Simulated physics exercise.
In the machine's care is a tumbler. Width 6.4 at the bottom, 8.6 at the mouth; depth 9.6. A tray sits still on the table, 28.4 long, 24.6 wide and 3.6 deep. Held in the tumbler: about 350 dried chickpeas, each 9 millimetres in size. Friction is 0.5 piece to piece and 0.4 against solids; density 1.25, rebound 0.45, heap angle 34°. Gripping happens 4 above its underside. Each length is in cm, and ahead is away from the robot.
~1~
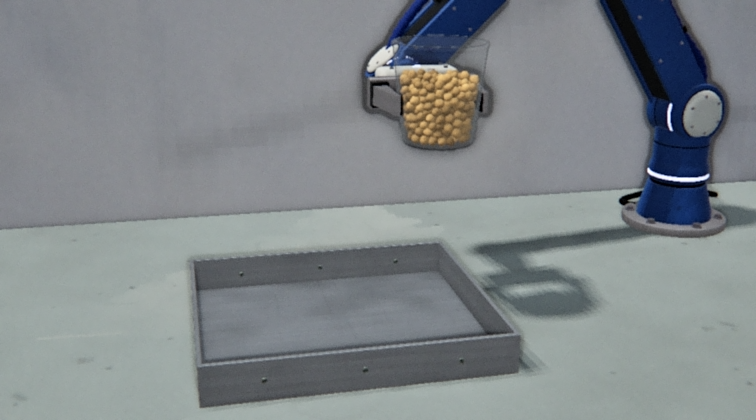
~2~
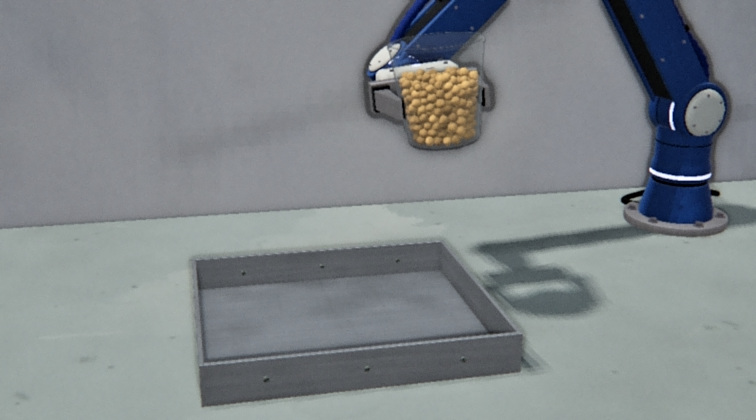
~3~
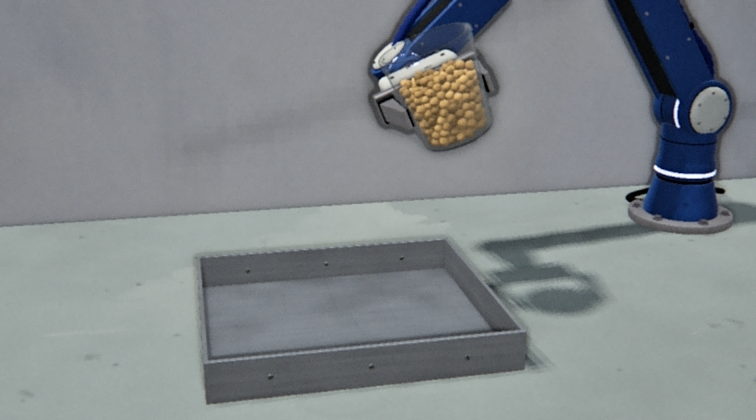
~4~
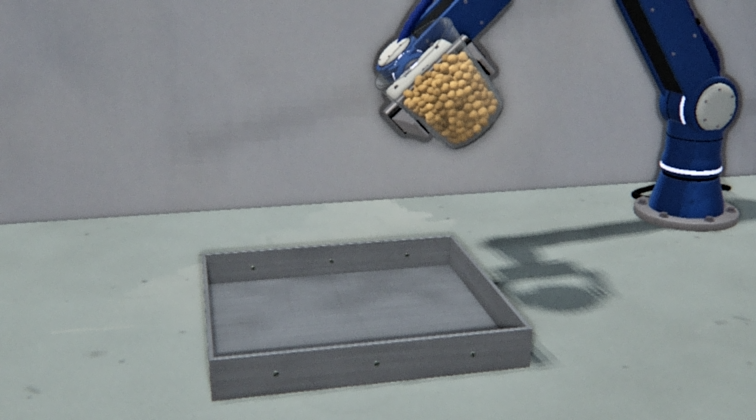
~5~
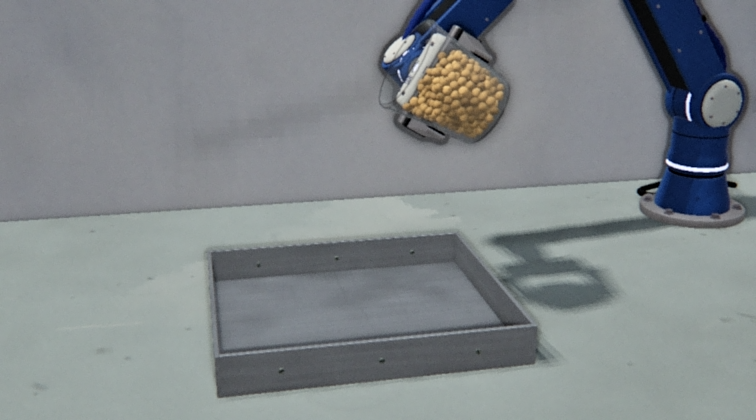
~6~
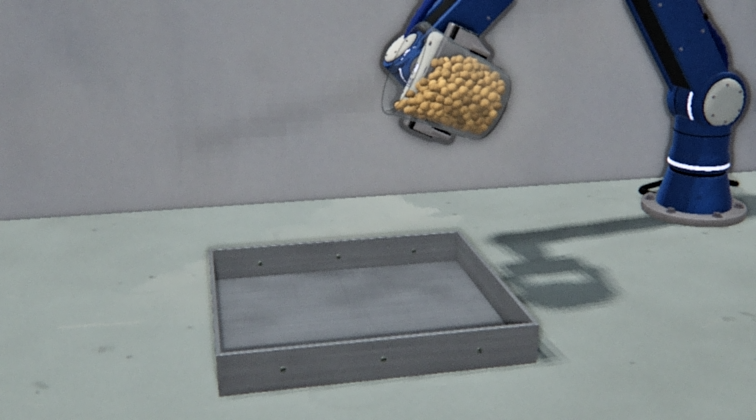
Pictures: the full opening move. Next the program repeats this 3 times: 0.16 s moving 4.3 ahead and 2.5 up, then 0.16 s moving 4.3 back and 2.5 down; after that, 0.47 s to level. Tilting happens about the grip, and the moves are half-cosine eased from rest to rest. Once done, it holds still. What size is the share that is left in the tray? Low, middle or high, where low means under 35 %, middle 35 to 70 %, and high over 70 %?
Middle, 35 to 70 %.
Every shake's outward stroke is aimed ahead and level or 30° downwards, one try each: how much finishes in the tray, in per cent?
I'd say close to 40 percent for the first and close to 15 percent for the second.
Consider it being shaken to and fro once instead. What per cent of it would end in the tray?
Roughly 25 percent.
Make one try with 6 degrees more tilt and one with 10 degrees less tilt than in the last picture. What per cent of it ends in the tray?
Roughly 65 per cent on the first try and 25 per cent on the second.
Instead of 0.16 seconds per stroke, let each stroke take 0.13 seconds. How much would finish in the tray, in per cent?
In that case some 65 per cent.
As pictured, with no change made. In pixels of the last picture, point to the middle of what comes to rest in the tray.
(326, 312).
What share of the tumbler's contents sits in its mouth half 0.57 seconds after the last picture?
About 60 percent.
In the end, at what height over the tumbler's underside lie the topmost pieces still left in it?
Height at rest: Approx. 6.5 cm.
Then, 0.57 s later, tilted 65° forward, highest piece 26 above the table; 251 in the tumbler, 78 in the tray, 25 in flight or on a rim.
Then, 1.14 s later, tilted 43° forward, highest piece 25 above the table; 178 in the tray, 175 in the tumbler, 1 in flight or on a rim.
Then, 1.63 s later, level, highest piece 26 above the table; 180 in the tray, 174 in the tumbler.
Then, 2.68 s later, level, highest piece 26 above the table; 180 in the tray, 174 in the tumbler.
At rest, 180 in the tray, 174 in the tumbler. That is 51 % in the tray.
